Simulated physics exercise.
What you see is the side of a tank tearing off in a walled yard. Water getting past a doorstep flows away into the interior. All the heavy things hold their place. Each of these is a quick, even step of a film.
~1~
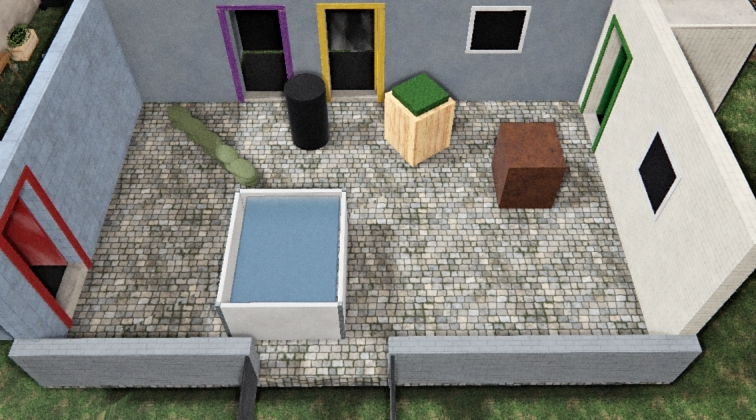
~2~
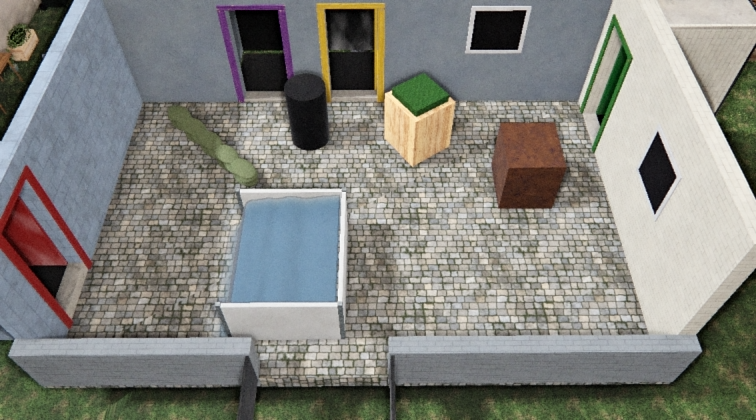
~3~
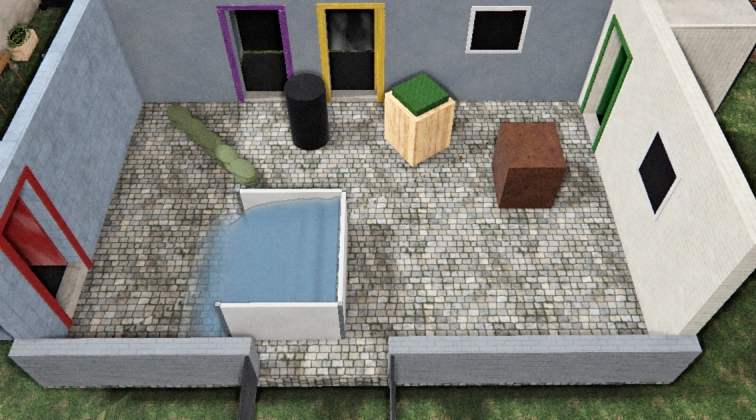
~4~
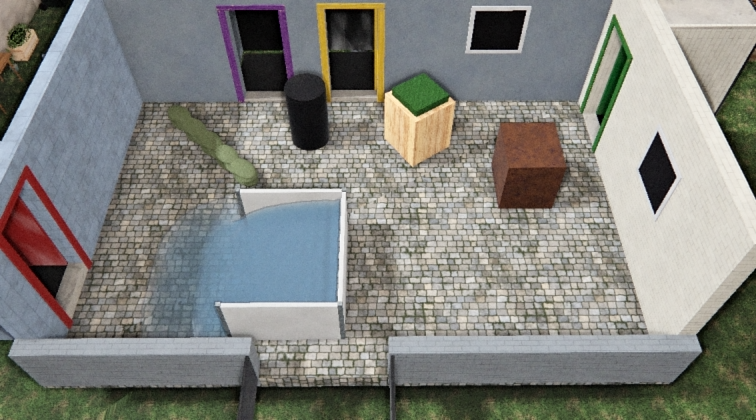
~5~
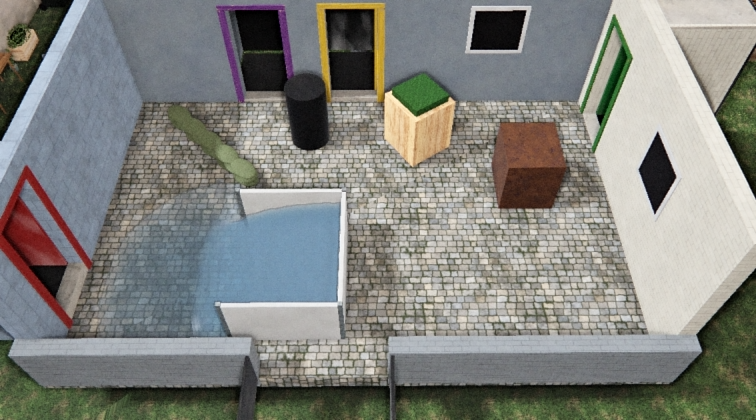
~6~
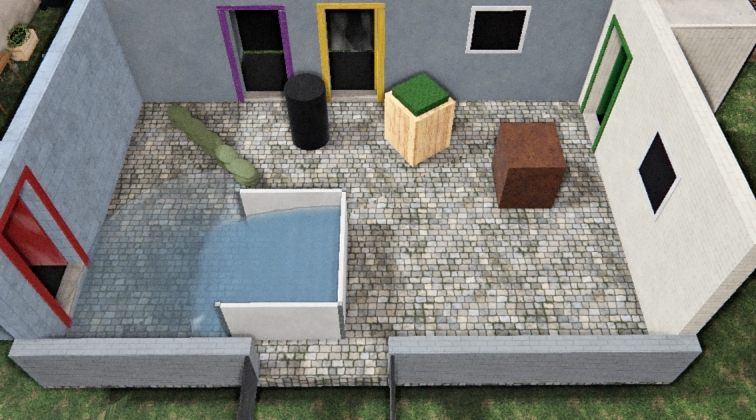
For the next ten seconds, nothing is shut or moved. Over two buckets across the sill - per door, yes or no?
Yellow door no, green door no, purple door no, red door yes.
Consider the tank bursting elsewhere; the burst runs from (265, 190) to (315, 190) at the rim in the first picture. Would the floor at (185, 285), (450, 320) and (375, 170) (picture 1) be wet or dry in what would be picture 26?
Log: Point 1 unreached; point 2 unreached; point 3 inundated.
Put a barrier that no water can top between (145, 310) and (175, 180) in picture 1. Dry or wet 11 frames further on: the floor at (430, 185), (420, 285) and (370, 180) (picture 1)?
Log, spots one to three: Spared; spared; spared.
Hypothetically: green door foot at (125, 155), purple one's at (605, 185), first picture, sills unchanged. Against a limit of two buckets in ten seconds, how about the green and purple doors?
As I see it, the green door crosses the line and the purple door does not reach it.
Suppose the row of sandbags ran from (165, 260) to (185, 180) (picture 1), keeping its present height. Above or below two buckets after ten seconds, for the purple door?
Well, I'd say the purple door gets past the limit.
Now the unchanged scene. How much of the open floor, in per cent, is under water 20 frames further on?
Near 35 in a hundred.
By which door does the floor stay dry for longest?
I'd go with the one in green.
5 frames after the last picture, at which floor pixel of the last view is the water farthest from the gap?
Approximate pixel: (134, 133).
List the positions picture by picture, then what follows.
The first picture shows still water in the tank at (286, 247).
In the second picture, the front is at a hidden place, out from the gap at (239, 270).
In the third picture, water pours out at (239, 270) and has run to (218, 221).
In the fourth picture, the front is at (194, 212), out from the gap at (240, 272).
In the fifth picture, the front is at (129, 239), out from the gap at (240, 273).
In the sixth picture, the front is at a hidden place, out from the gap at (240, 273).
A moment on, water covers 25 % of the floor; the yellow door not reached, the green door not reached, the purple door not reached, the red door far over two buckets in.
Next, water covers 25 % of the floor; the yellow door not reached, the green door not reached, the purple door not reached, the red door far over two buckets in.
Then, water covers 35 % of the floor; the yellow door not reached, the green door not reached, the purple door wet at the sill, nothing in, the red door far over two buckets in.
Later, water covers 60 % of the floor; the yellow door wet at the sill, nothing in, the green door not reached, the purple door wet at the sill, nothing in, the red door far over two buckets in.
In the end, water covers 80 % of the floor; the yellow door wet at the sill, nothing in, the green door wet at the sill, nothing in, the purple door wet at the sill, nothing in, the red door far over two buckets in.
